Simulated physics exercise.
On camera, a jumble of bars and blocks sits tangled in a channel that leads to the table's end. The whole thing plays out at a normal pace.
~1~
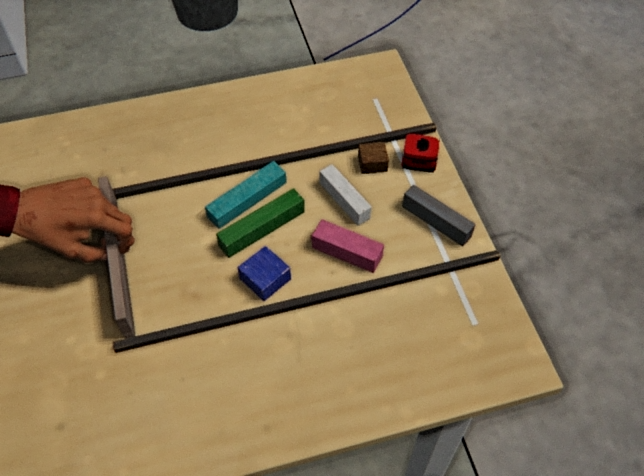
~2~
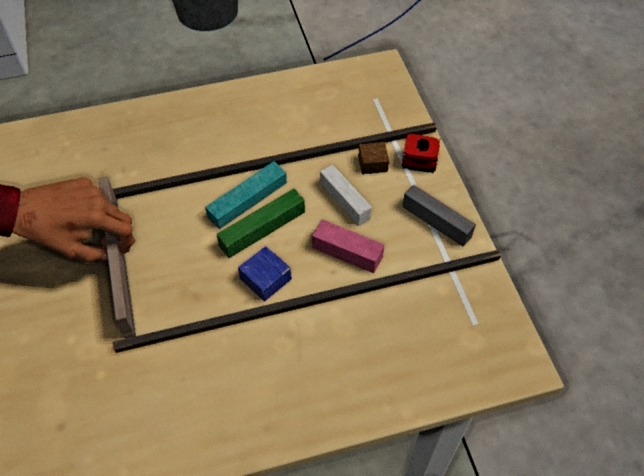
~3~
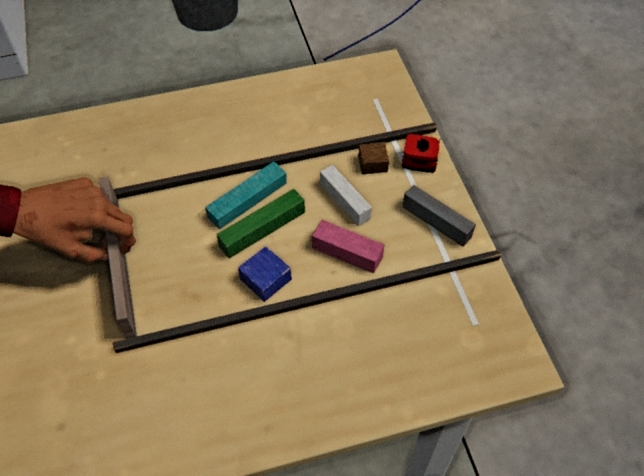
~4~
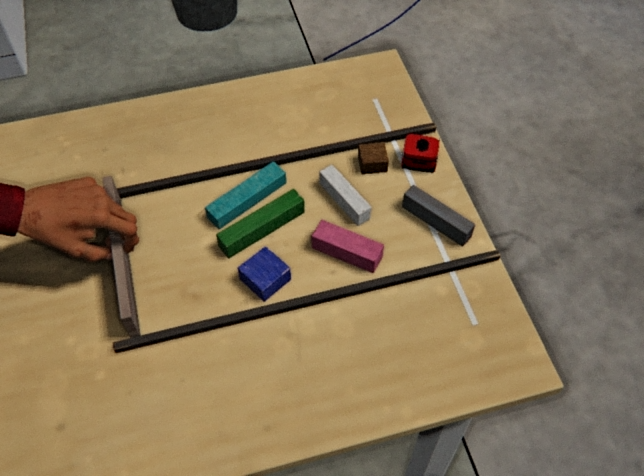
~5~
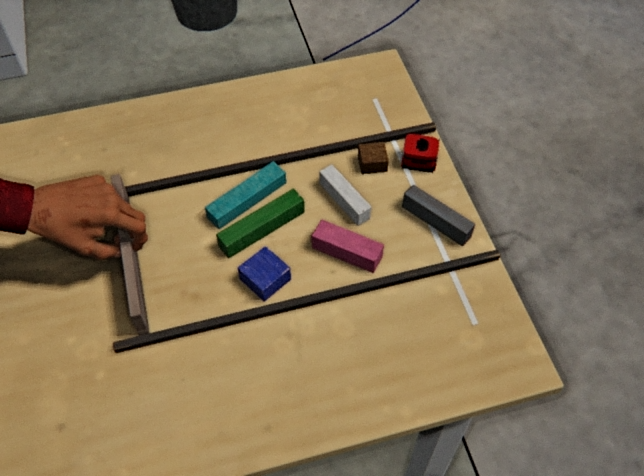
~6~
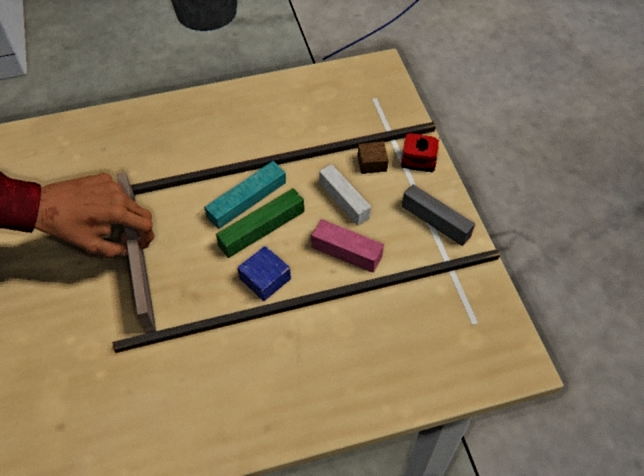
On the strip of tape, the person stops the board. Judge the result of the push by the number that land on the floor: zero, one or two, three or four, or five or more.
So the push knocks three or four off, going by the tape.
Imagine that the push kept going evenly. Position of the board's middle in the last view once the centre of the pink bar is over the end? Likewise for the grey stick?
Near (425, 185) and (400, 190).
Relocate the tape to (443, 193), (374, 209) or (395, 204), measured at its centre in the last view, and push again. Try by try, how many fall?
The counts come to 7, then 1, then 2.
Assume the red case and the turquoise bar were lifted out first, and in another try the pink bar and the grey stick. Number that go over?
Result, first then second: 1, 3.
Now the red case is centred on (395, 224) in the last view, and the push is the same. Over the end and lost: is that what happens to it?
As for the red case, it topples off.
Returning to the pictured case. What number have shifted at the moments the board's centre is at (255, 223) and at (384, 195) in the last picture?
Tally at point one: 4; at point two: 8.
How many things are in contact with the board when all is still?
The number is 3.
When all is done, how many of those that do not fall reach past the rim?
It totals 3.
Early on, none off yet; red case at rest near (420, 153); grey stick at rest near (437, 215); brown block at rest near (373, 158).
A while later, none off yet; red case moving near (429, 151); grey stick at rest near (438, 215); brown block travelled about its own width near (395, 149).
Further along, one off so far; red case down on the floor near (453, 363); grey stick travelled a little near (462, 216); brown block travelled well along near (446, 146).
Finally, the number that fall off is three or four; lost, white bar, brown block, grey stick and red case.
